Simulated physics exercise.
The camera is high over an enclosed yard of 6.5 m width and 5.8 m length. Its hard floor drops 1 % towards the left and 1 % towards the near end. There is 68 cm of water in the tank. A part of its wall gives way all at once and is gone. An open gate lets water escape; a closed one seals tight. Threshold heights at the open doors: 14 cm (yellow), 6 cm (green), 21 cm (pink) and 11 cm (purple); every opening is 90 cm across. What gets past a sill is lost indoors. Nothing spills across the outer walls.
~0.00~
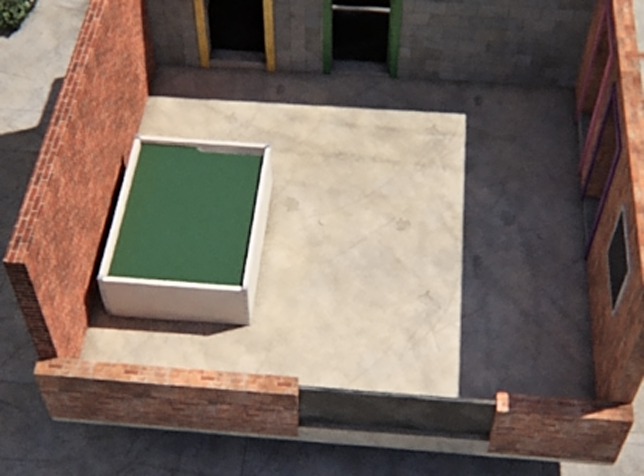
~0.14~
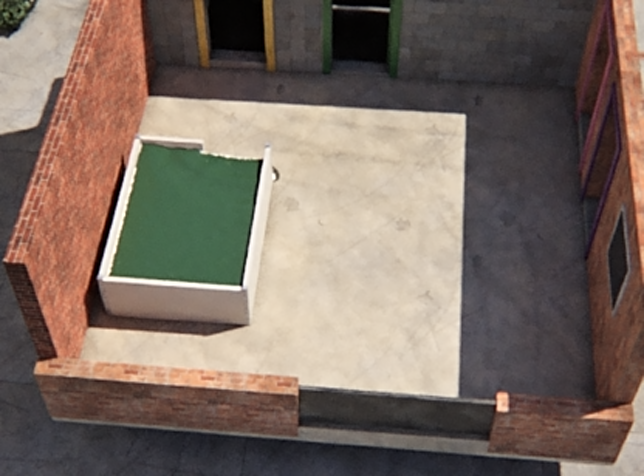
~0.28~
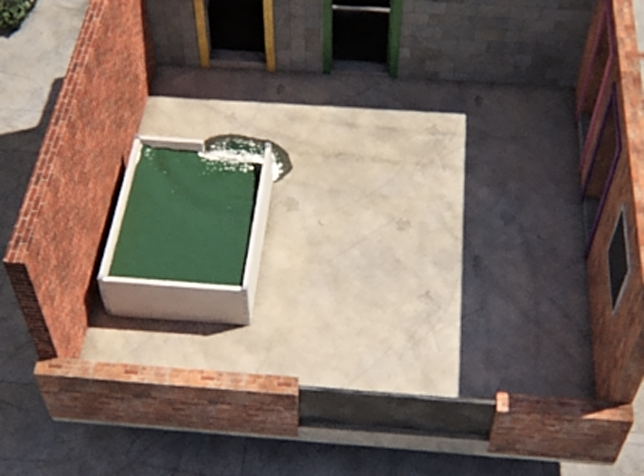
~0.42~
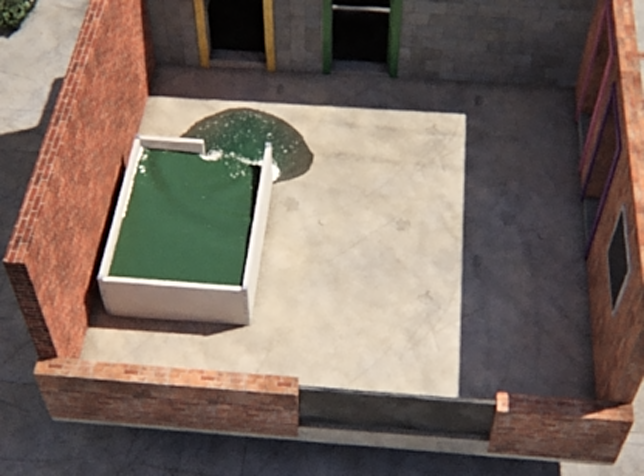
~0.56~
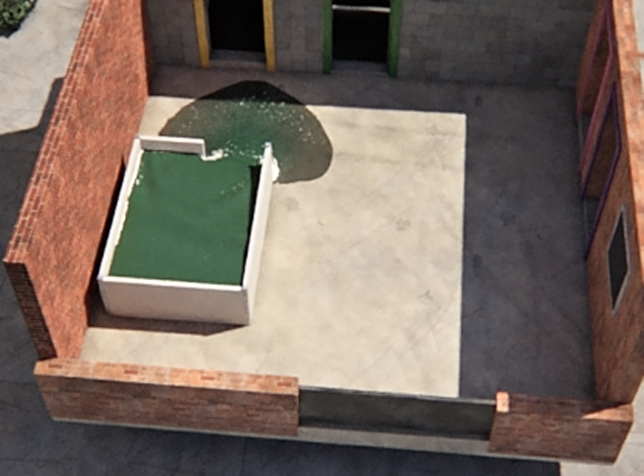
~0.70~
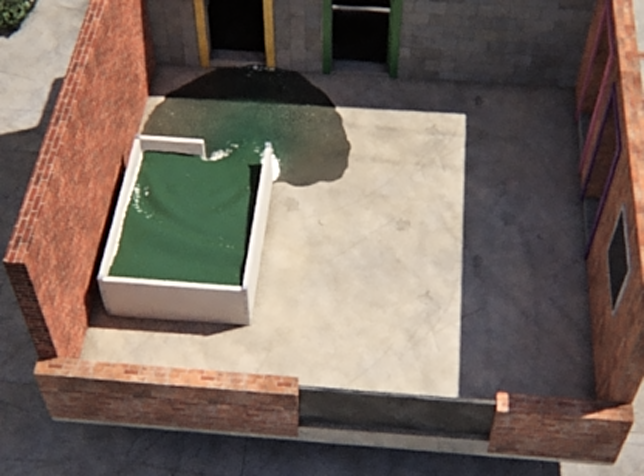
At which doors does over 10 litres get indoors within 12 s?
Within that time: At the yellow door it exceeds the limit; at the green door it exceeds the limit; at the pink door it stays under the limit; at the purple door it keeps below the limit.
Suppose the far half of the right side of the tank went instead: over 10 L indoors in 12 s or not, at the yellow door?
Against that limit: Yellow not over.
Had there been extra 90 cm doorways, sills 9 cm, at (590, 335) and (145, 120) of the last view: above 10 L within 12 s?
In turn: Under, past it.
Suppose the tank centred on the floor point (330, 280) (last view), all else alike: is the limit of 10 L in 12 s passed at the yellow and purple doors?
Against that limit: Yellow below, purple not over.
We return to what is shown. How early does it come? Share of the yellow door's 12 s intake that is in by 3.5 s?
Some 85 per cent by then.
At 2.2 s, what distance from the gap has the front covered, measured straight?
Some 4.8 m out.
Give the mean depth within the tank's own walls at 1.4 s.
Some 51 cm.
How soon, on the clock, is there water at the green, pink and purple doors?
Arrival: Green 1.1 s, pink 3.0 s, purple 3.6 s.
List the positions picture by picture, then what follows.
The first picture shows the tank at (189, 213) is whole and still, 68 cm deep.
In the second picture, water pours out on the tank's far side and has run 0.5 m, to (275, 178); typically 9 cm deep outside, 68 cm at the tank's back.
In the third picture, water pours out on the tank's far side and has run 0.8 m, to (220, 140); typically 11 cm deep outside, 68 cm at the tank's back.
In the fourth picture, the front is at (241, 111), 1.4 m from the gap on the tank's far side; 1.8 m2 of floor is under water; 68 cm left at the back of the tank.
In the fifth picture, the front is at (242, 85), 1.9 m from the gap on the tank's far side; 3.3 m2 of floor is under water; 68 cm left at the back of the tank.
In the sixth picture, the front is at (288, 71), 2.3 m from the gap on the tank's far side; 4.6 m2 of floor is under water; 68 cm left at the back of the tank.
After 1.4 s water covers 20 % of the floor and is deepest (34 cm) near (243, 169); yellow door 29 cm at the sill, 38 L in, green door 16 cm at the sill, 2 L in, pink door not reached, purple door not reached.
After 2.2 s water covers 25 % of the floor and is deepest (32 cm) near (156, 67); yellow door 32 cm at the sill, 106 L in, green door 17 cm at the sill, 41 L in, pink door not reached, purple door not reached.
After 3.5 s water covers 35 % of the floor and is deepest (25 cm) near (156, 67); yellow door 22 cm at the sill, 186 L in, green door 13 cm at the sill, 90 L in, pink door 14 cm at the sill, 0 L in, purple door not reached.
After 7.0 s water covers 75 % of the floor and is deepest (16 cm) near (144, 163); yellow door 13 cm at the sill, 225 L in, green door 9 cm at the sill, 138 L in, pink door 11 cm at the sill, 0 L in, purple door 7 cm at the sill, 0 L in.
After 12.0 s water covers 95 % of the floor and is deepest (16 cm) near (91, 319); yellow door 7 cm at the sill, 225 L in, green door 6 cm at the sill, 152 L in, pink door 6 cm at the sill, 0 L in, purple door 5 cm at the sill, 0 L in.
